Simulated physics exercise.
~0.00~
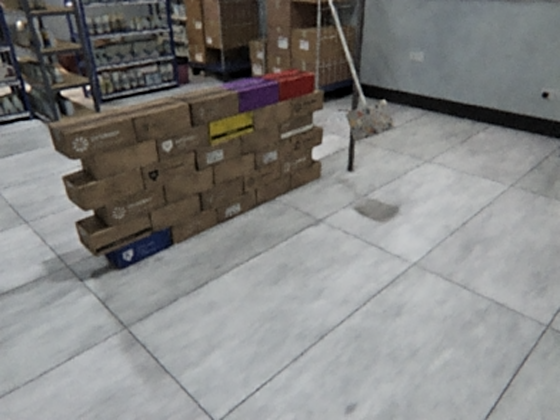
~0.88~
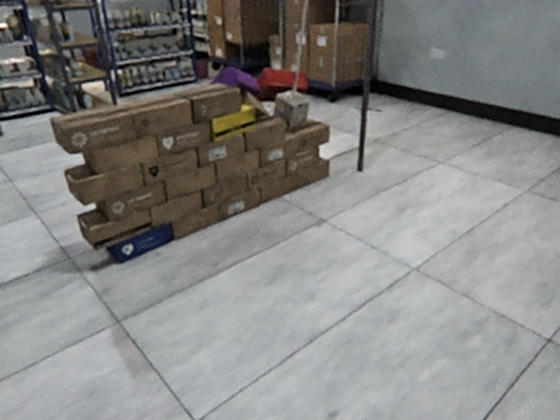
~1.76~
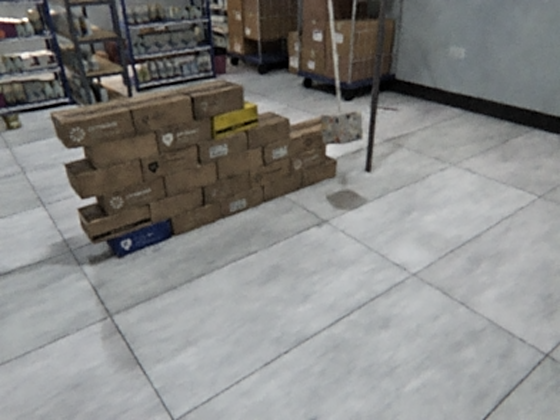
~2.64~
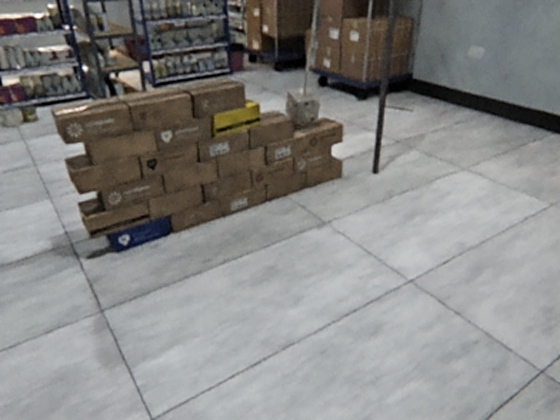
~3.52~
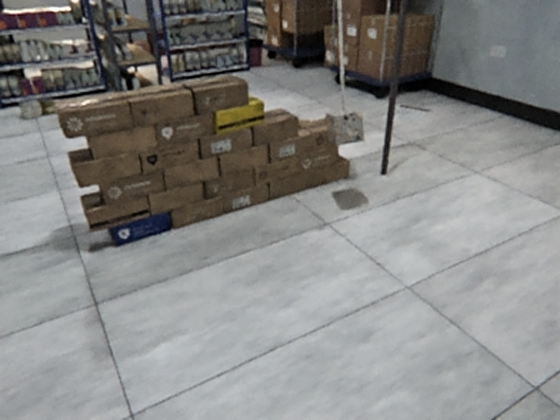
A wall of brown cardboard boxes stands on a grey tiled floor in a storeroom, seen from slightly above by a gently drifting camera, with loaded shelves and larger cartons behind. A purple box and a red box sit along the top right, a yellow one just below them, and a blue one at the bottom left. A block hanging on a line swings in from the right and strikes the wall's right end. The purple and red boxes tip and drop out of sight behind it. The block swings back and forth, while the lowered, stepped right end and the rest remain standing.
